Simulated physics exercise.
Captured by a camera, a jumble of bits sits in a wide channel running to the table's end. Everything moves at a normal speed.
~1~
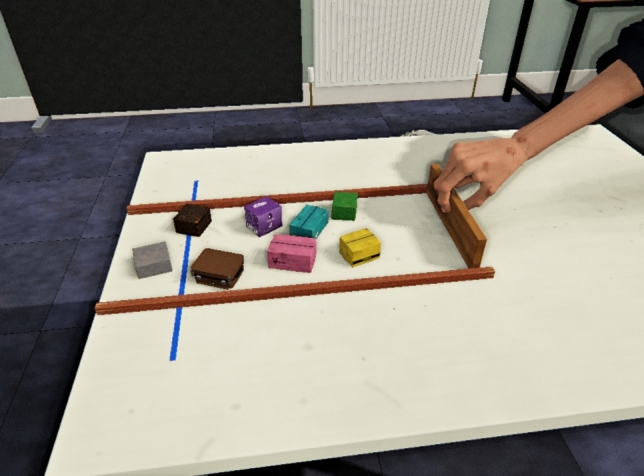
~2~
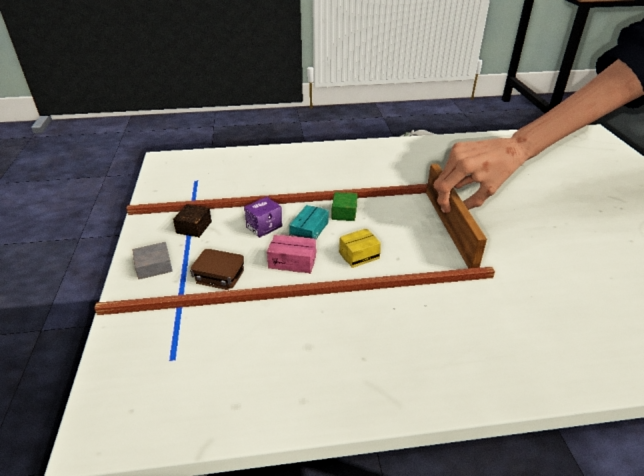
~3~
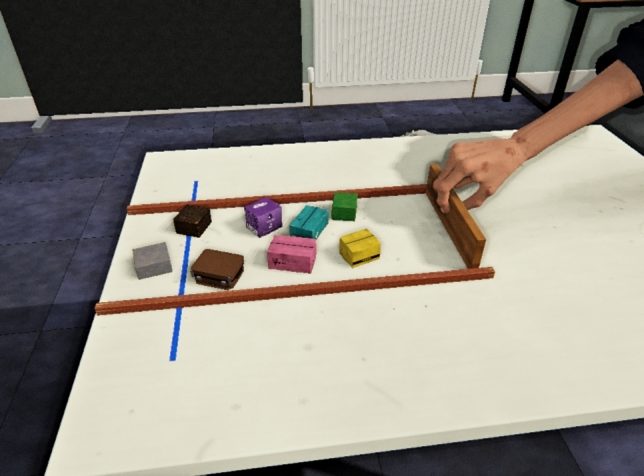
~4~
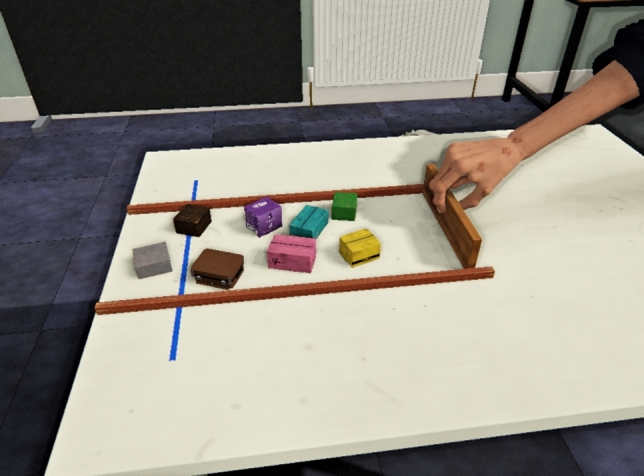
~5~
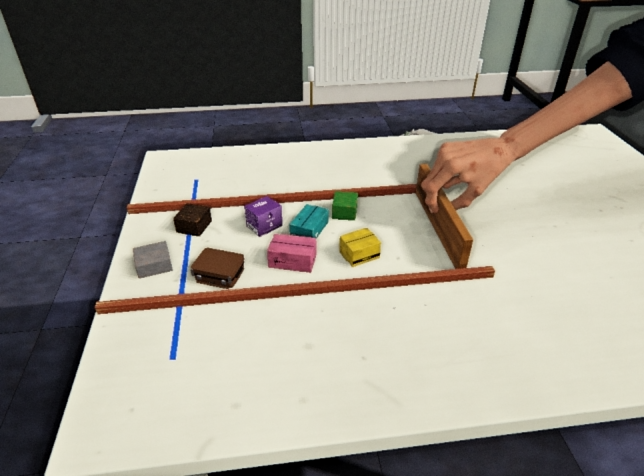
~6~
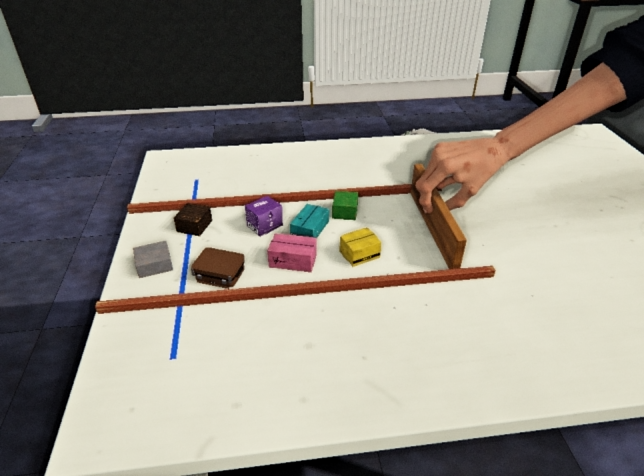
A hand reaches in from the right, gripping an upright wooden board across a channel between two reddish-brown rails on a white table, seen from above at an angle. Grey, black and brown blocks sit near a blue tape line at left, with purple, turquoise, pink, green and yellow ones toward the middle. The hand slides the board slightly left, while the blocks and camera stay still.
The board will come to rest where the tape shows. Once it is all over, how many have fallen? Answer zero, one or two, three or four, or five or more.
When it is over, one or two have fallen.
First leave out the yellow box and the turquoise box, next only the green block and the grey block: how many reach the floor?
0 for the first case, 1 for the second.
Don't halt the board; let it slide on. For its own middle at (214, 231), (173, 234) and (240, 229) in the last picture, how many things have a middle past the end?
Counts by place: 0 / 2 / 0.
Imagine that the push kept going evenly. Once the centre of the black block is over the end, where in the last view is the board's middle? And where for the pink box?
I'd put it close to (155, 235), and close to (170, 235) for the other one.
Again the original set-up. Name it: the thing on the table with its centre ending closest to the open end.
The foremost one is the grey block.
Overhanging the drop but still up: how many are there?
The figure is 2.
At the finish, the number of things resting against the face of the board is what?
Result: 3 in all.
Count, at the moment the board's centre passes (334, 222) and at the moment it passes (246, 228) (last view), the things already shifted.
Counts: 5, 8.
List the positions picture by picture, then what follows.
In the first frame, grey block (152, 260); black block (193, 220); brown case (219, 270); board (453, 213); tape (187, 251).
In the second frame, black block (193, 220); purple box (263, 217).
In the third frame, brown case (219, 270); turquoise box (310, 224).
In the fourth frame, grey block (152, 260); yellow box (360, 248).
In the fifth frame, black block (193, 219); green block (345, 206).
In the sixth frame, grey block (153, 259); black block (194, 219); brown case (220, 269); board (435, 214); tape (187, 249).
Early on, none off yet; grey block at rest near (153, 259); black block at rest near (194, 219); brown case at rest near (220, 269).
A while later, none off yet; grey block travelled a little near (134, 259); black block moving near (189, 218); brown case travelled about its own width near (166, 275).
Finally, the number that fall off is one or two; lost, brown case.
